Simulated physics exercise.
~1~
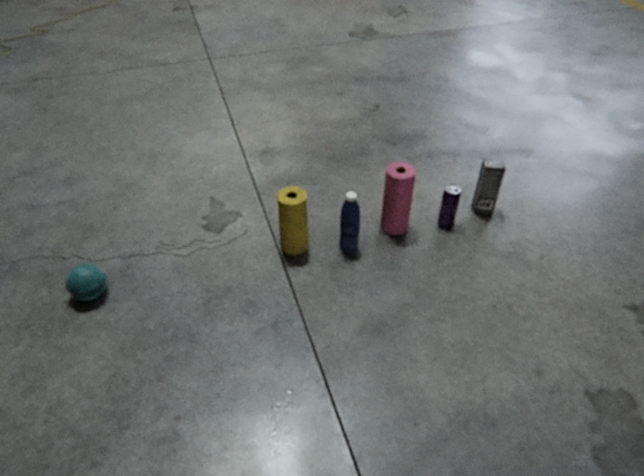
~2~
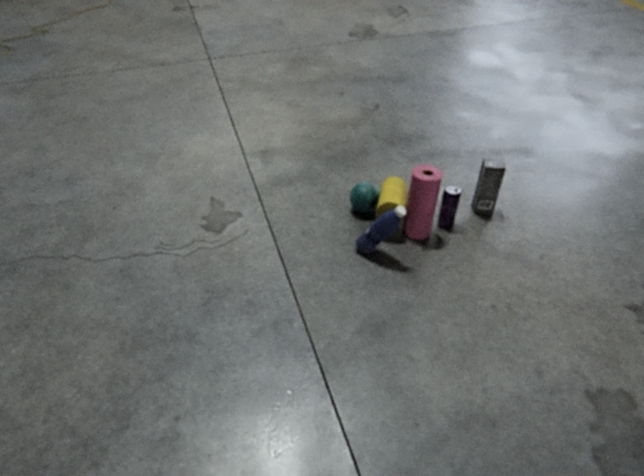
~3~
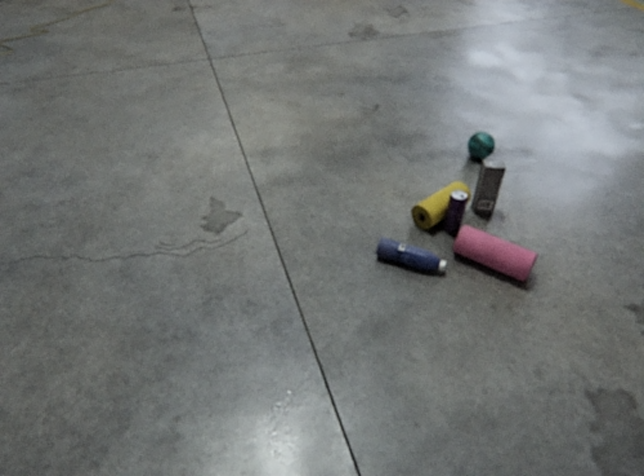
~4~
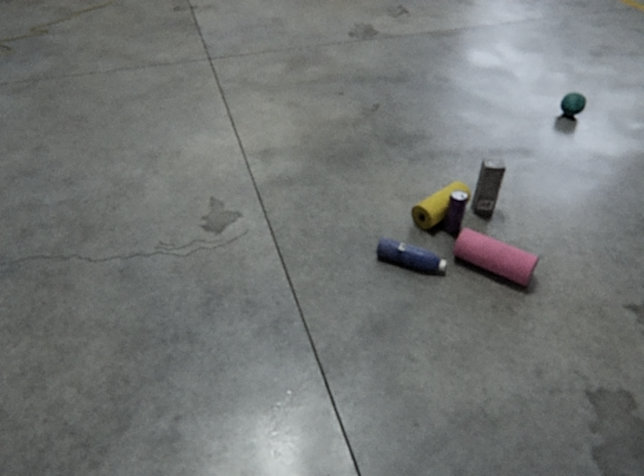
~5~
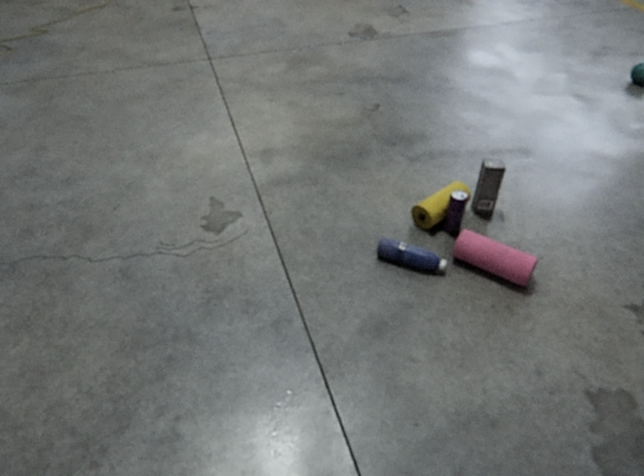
At first, a turquoise ball sits to the left of five upright objects on a grey concrete floor, a yellow roll, a blue bottle, a pink roll, a dark purple can and a grey carton. The ball then moves right into the group, where the yellow roll goes over and the blue bottle leans sharply. Next, the bottle and the pink roll drop onto their sides as the ball passes behind the carton. It keeps rolling toward the upper right and slips partly out of view, leaving the can and carton standing beside the three toppled objects.
